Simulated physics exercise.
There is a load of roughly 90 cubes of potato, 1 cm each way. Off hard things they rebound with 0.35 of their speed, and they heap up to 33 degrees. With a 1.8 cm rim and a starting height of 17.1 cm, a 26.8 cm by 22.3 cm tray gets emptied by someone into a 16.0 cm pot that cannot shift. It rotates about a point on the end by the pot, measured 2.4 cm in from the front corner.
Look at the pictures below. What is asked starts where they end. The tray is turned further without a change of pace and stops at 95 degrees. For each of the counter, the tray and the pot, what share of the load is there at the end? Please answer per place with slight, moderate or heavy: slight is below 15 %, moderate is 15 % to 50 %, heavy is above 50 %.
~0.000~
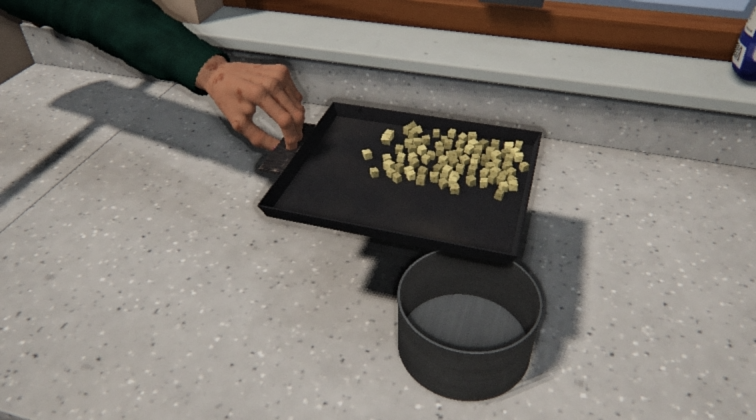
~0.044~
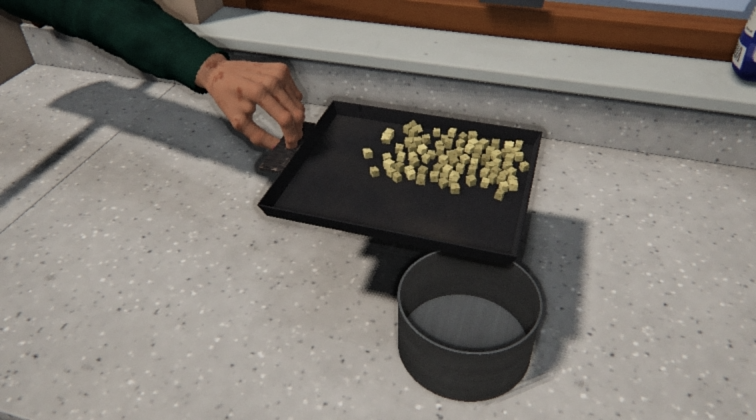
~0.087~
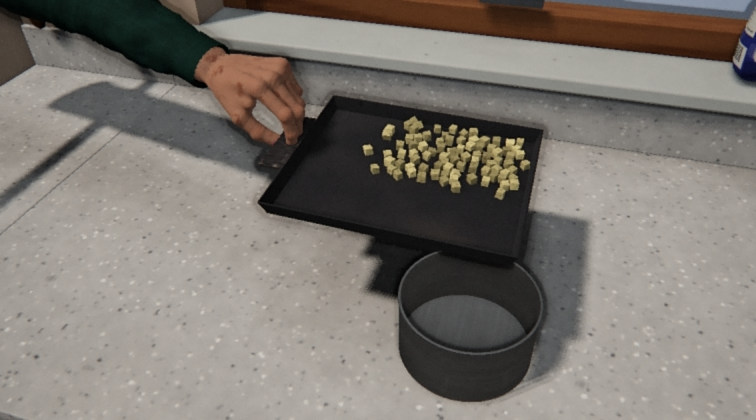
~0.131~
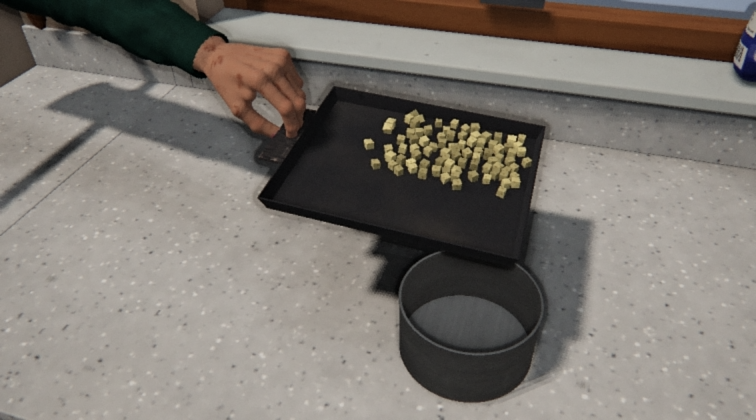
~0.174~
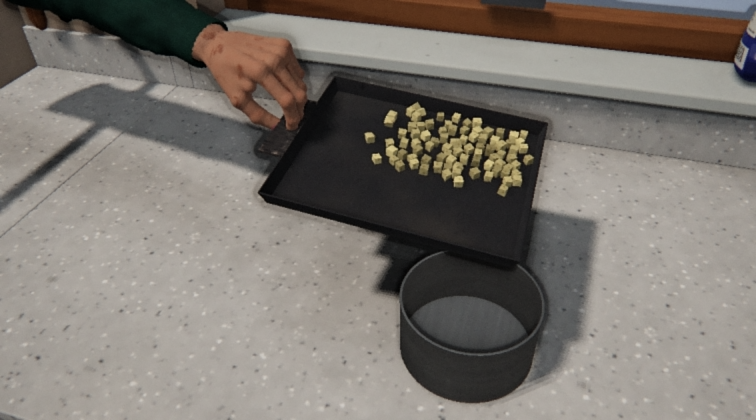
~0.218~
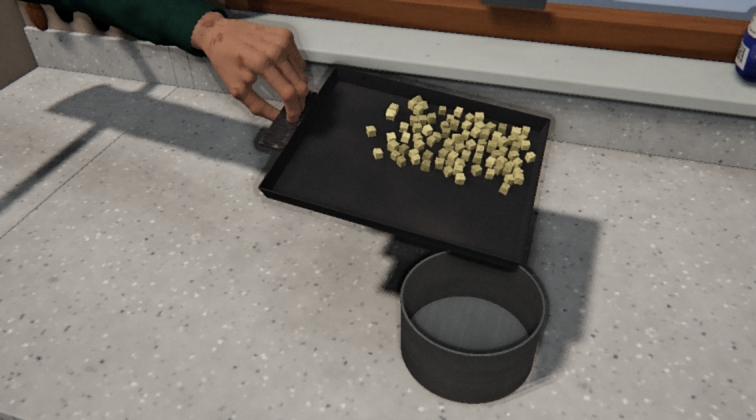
Per place: Counter heavy, left on the tray slight, pot moderate.
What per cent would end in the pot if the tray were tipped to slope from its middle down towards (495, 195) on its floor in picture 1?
Around 0 percent of them.
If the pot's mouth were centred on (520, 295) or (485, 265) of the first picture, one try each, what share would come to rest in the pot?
In order, about 65 and about 0 per cent.
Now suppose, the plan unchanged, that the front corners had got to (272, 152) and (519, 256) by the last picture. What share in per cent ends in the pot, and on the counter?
Per cent by place - pot 5, counter 95.
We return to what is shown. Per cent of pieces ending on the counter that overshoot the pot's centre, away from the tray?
Share: Around 100 %.
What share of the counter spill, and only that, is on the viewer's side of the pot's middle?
Estimate: Close to 90 per cent of the pieces.
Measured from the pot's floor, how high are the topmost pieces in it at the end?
My guess is around 1.0 centimetres.
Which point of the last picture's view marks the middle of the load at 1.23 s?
Approximately (538, 265) in the last view.
After 0.83 s, tilt 51 degrees; the tray holds 100 %, the pot 0 %.
Then, at 1.23 s, tilt 77 degrees; the tray holds 55 %, the pot 0 %.
After 1.72 s, tilt 95 degrees; the tray holds 0 %, the pot 30 %.
By 2.9 s all is still; counter 70 %, tray 0 %, pot 30 %.
